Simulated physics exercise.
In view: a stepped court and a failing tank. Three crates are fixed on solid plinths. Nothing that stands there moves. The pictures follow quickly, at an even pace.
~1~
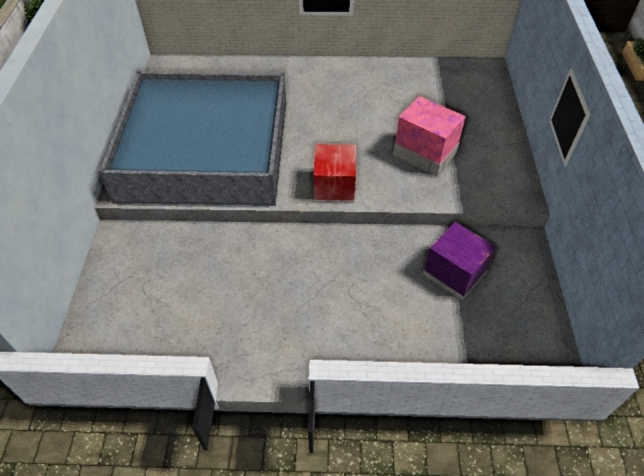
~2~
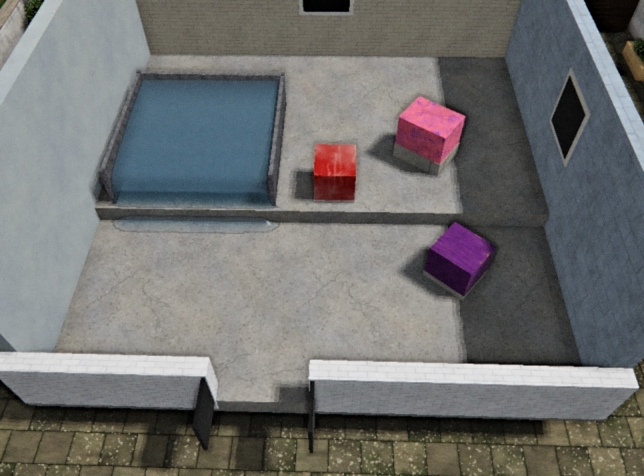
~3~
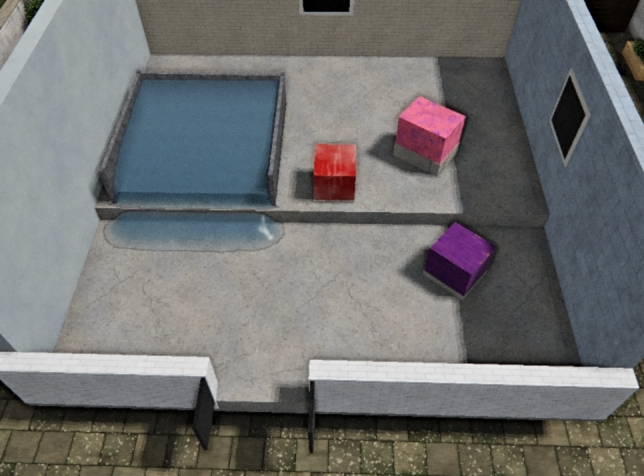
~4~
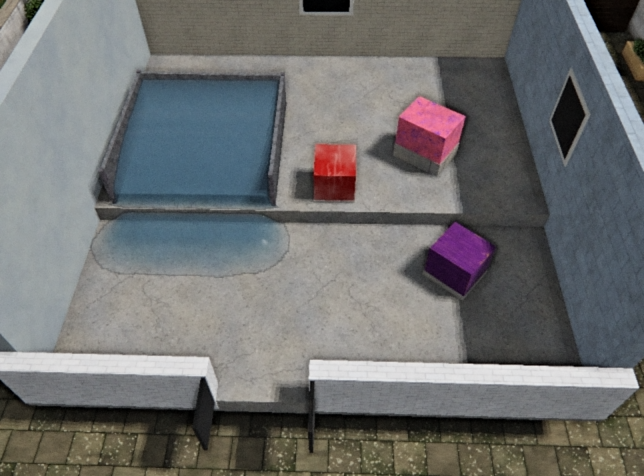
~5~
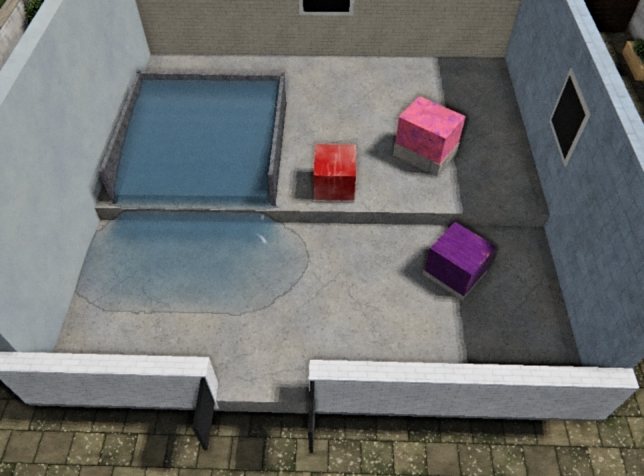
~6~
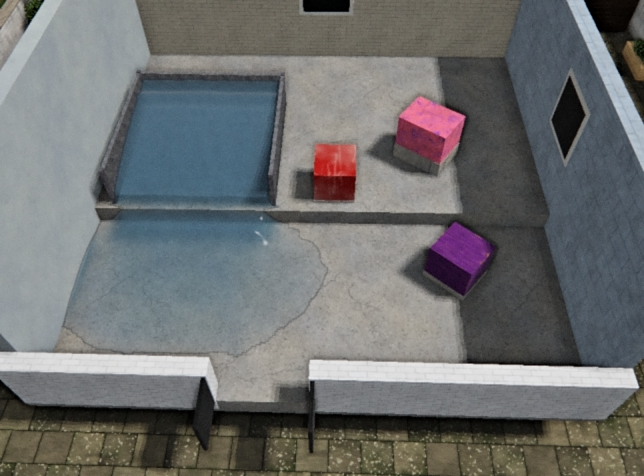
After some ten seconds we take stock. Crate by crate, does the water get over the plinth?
One by one: The purple crate is soaked; the pink crate keeps dry; the red crate keeps dry.
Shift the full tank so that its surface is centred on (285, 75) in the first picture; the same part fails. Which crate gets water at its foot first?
It is the red one.
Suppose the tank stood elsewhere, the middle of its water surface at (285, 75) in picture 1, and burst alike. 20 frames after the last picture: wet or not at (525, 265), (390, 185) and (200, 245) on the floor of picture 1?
As listed: Awash, under water, covered.
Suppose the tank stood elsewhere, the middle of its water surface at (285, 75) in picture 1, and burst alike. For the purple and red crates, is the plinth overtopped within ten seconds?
One by one: The purple crate gets wet, the red crate is wetted.
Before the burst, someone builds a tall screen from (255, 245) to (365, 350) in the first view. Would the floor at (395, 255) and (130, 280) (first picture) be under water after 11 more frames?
In that order: Covered, wet.
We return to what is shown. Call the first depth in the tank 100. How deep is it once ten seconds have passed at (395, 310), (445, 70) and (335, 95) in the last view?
Roughly 25, 0 and 0 per cent, in turn.
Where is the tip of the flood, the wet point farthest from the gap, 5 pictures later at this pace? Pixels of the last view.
Near (348, 385).
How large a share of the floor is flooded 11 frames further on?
Close to 30 %.
A moment on, water covers 25 % of the floor; the purple crate not reached, the pink crate not reached, the red crate not reached.
Next, water covers 30 % of the floor; the purple crate not reached, the pink crate not reached, the red crate not reached.
Then, water covers 35 % of the floor; the purple crate water round its plinth, the pink crate not reached, the red crate not reached.
Later, water covers 50 % of the floor; the purple crate water round its plinth, the pink crate not reached, the red crate not reached.
In the end, water covers 50 % of the floor; the purple crate was topped, the pink crate stayed above the water, the red crate stayed above the water.
